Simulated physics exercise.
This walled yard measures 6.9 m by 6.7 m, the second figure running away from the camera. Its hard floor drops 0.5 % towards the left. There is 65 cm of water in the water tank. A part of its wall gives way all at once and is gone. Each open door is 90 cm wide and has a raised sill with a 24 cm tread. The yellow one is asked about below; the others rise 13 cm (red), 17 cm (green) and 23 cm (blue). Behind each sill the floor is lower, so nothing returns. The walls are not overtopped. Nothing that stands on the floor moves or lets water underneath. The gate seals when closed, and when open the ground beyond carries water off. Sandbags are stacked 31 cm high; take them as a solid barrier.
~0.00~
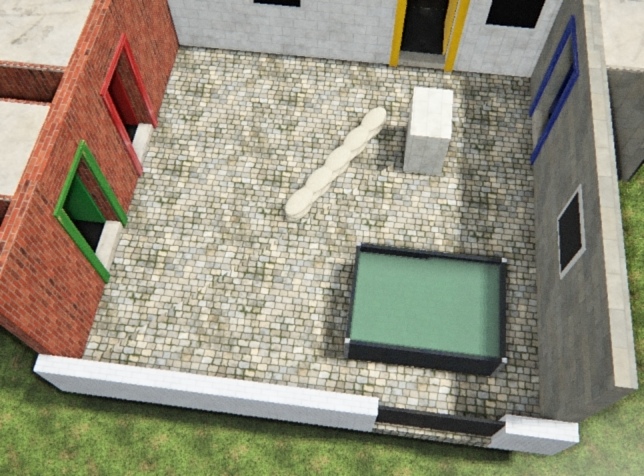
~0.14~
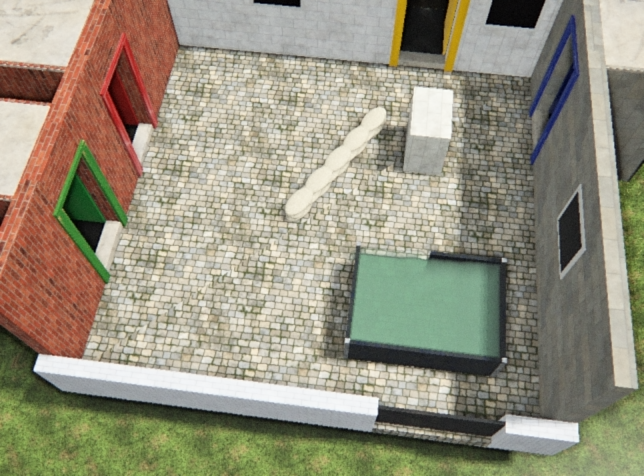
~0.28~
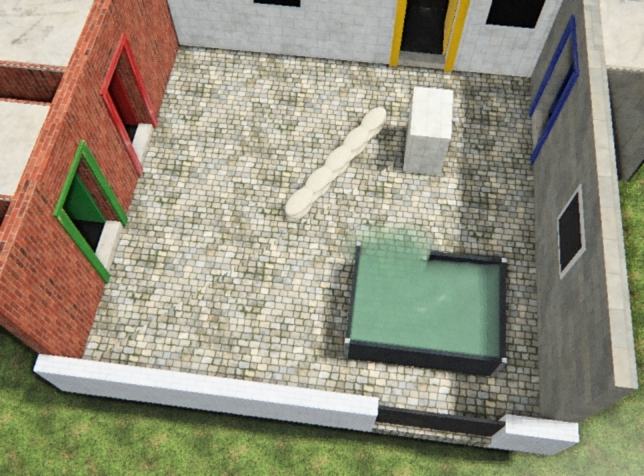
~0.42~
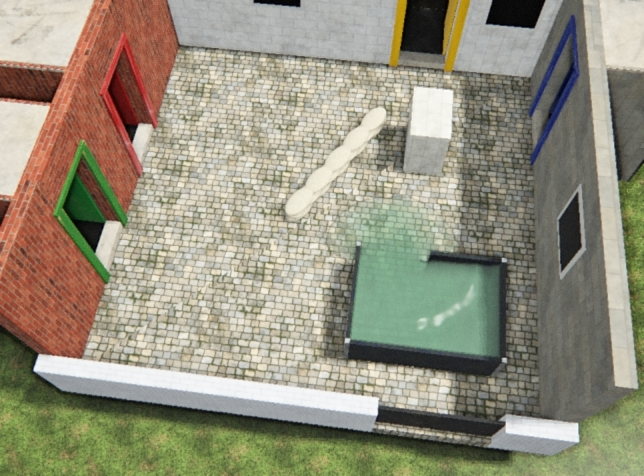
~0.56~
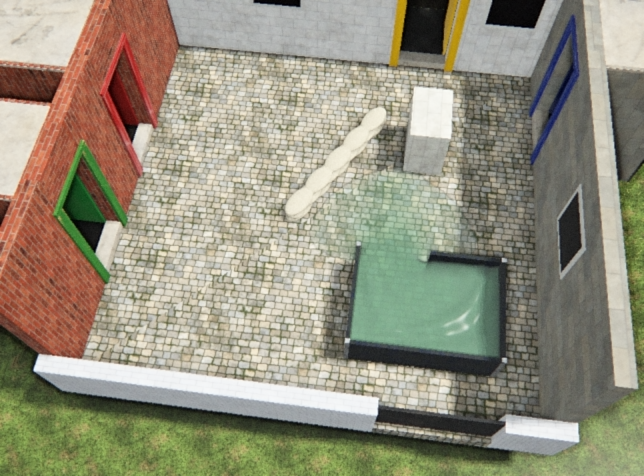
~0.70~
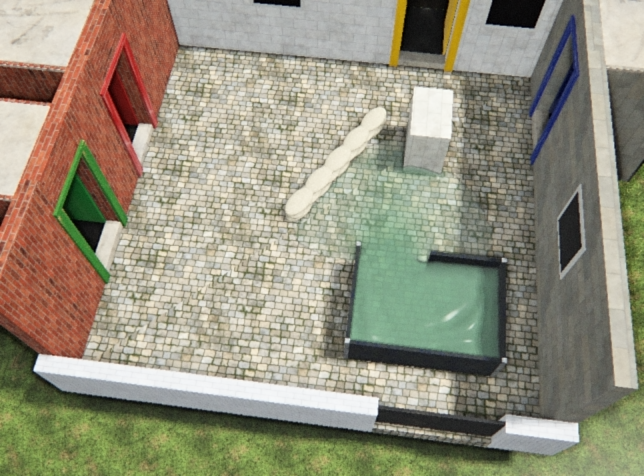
Green water pouring through a gap in the far wall of a dark-sided tank, spreading across a cobbled walled yard towards sandbags.
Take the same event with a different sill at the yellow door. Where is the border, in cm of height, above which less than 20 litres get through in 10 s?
It would have to be roughly 15 cm high.
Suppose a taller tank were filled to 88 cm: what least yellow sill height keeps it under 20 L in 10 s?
Some 22 cm.
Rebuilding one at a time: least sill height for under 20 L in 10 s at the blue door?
About 9.0 cm at blue.
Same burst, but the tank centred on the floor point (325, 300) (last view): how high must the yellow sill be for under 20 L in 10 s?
Some 8.5 cm.
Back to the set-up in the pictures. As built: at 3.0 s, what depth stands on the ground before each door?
In cm: Red 0, green 0, blue 10, yellow 18.
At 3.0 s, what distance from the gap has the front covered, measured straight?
About 5.2 m.
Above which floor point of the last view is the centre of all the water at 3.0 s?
At about (415, 214).
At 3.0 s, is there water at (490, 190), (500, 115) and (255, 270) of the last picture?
In that order: Flooded, under water, wet.
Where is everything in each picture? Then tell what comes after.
The first frame shows the water tank at (427, 302) is whole and still, 65 cm deep; the yellow door at (428, 28) is dry.
In the second frame, the gap is on the far side, the front 0.3 m out at a hidden place; the back of the water tank holds 65 cm.
In the third frame, water pours out on the far side and has run 0.8 m, to (403, 226); about 11 cm deep outside, 65 cm at the back.
In the fourth frame, the front is at (391, 201), 1.3 m from the gap on the far side; 2.0 m2 of floor is wet, 63 cm left at the back.
In the fifth frame, water pours out on the far side and has run 1.9 m, to (394, 172); about 5 cm deep outside, 55 cm at the back.
In the sixth frame, water pours out on the far side and has run 2.5 m, to (389, 143); about 5 cm deep outside, 55 cm at the back; the yellow door at (428, 28), 4.4 m from the gap, is still 1.9 m from the nearest water.
After 1.4 s water covers 15 % of the floor, deepest (36 cm) near (379, 148); it has not reached the yellow door.
After 3.0 s water covers 35 % of the floor, deepest (30 cm) near (398, 158); 18 cm at the yellow door, 18 litres in over its 14 cm sill.
After 10.0 s water covers 90 % of the floor, deepest (10 cm) near (178, 52); 7 cm at the yellow door, 26 litres in over its 14 cm sill.
At the yellow door as built, the water arrived by 1.5 s and peaked near 21 cm at 2.2 s.
With a sill of 12.5 cm, 39 litres would have come in within the 10 s; with 17 cm, 11 litres. So under 20 litres takes about 15 cm.
